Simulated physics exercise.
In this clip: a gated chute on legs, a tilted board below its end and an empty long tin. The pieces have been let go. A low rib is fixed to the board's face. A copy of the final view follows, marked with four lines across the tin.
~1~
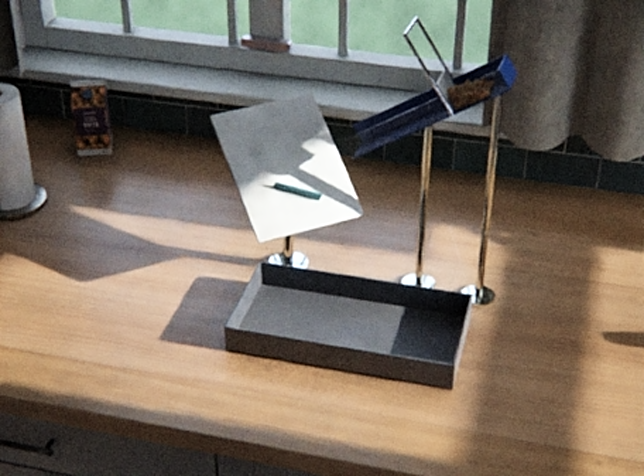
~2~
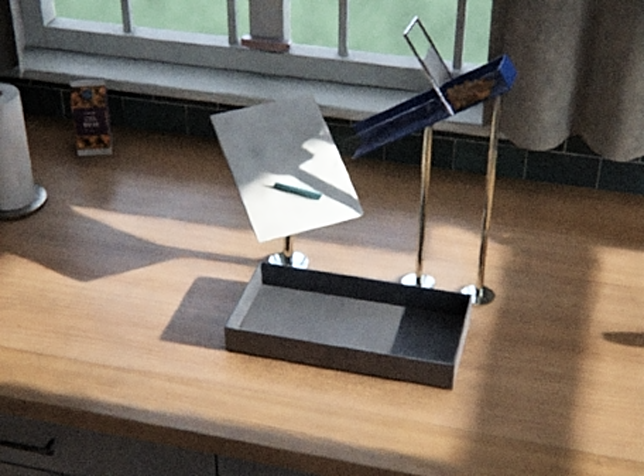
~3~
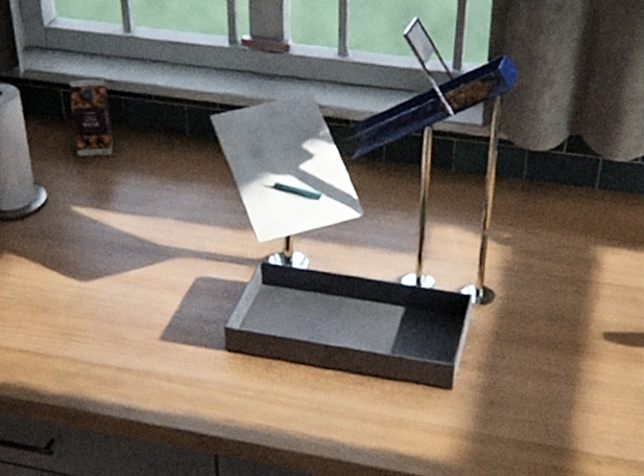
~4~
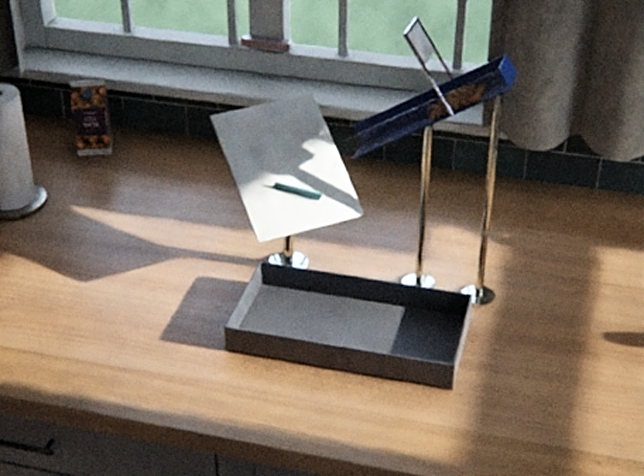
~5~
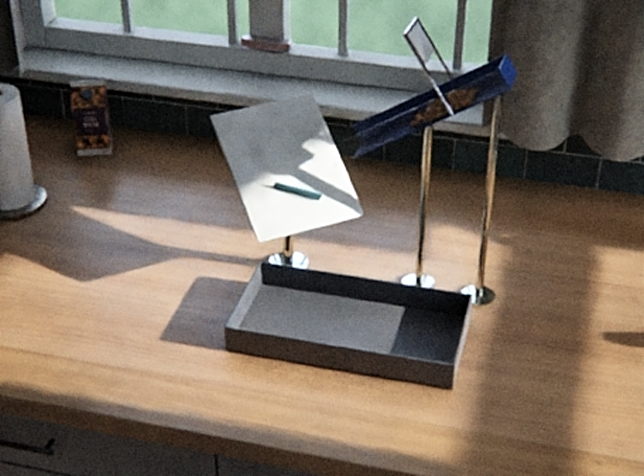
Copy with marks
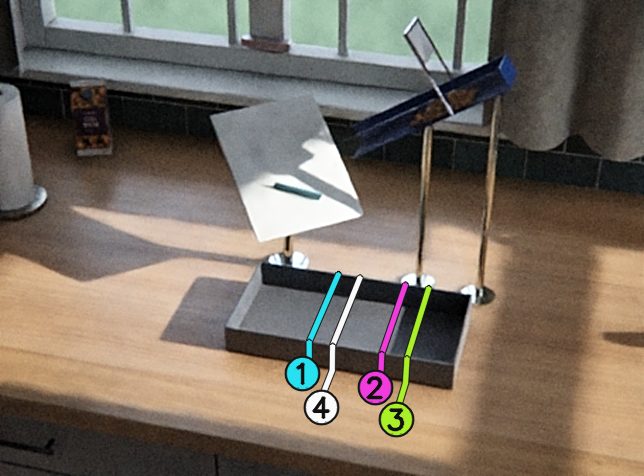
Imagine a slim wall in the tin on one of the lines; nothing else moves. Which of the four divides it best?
4 is best.
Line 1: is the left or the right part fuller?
The right side.
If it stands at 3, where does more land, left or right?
Left.
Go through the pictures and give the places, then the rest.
Load behind the gate near (469, 92), roasted chickpeas; lip of the chute near (358, 150), sloping gently, in the first picture.
Middle of the board near (287, 165), tilted fairly steeply; middle of its low edge near (313, 228); of its high edge near (263, 104), in the second picture.
Front corners of the tin near (225, 326) and (454, 365), empty; front of the load near (448, 102), in the third picture.
Middle of the load near (459, 98); its front near (432, 115), close to a quarter of the way to the lip; rib from (275, 182) to (322, 195), in the fourth picture.
Middle of the load near (448, 104); its front near (417, 117), close to a third of the way to the lip, in the fifth picture.
On the marked copy, line 1 crosses the front rim at (309, 340); line 2 crosses the front rim at (382, 353); line 3 crosses the front rim at (407, 357); line 4 crosses the front rim at (332, 344).
With 1, of what is caught, a small share on the left of the divider, the bulk on the right.
With 2, of what is caught, the whole lot on the left of the divider, none at all on the right.
With 3, of what is caught, the whole lot on the left of the divider, none at all on the right.
With 4, of what is caught, close to half on the left of the divider, close to half on the right.
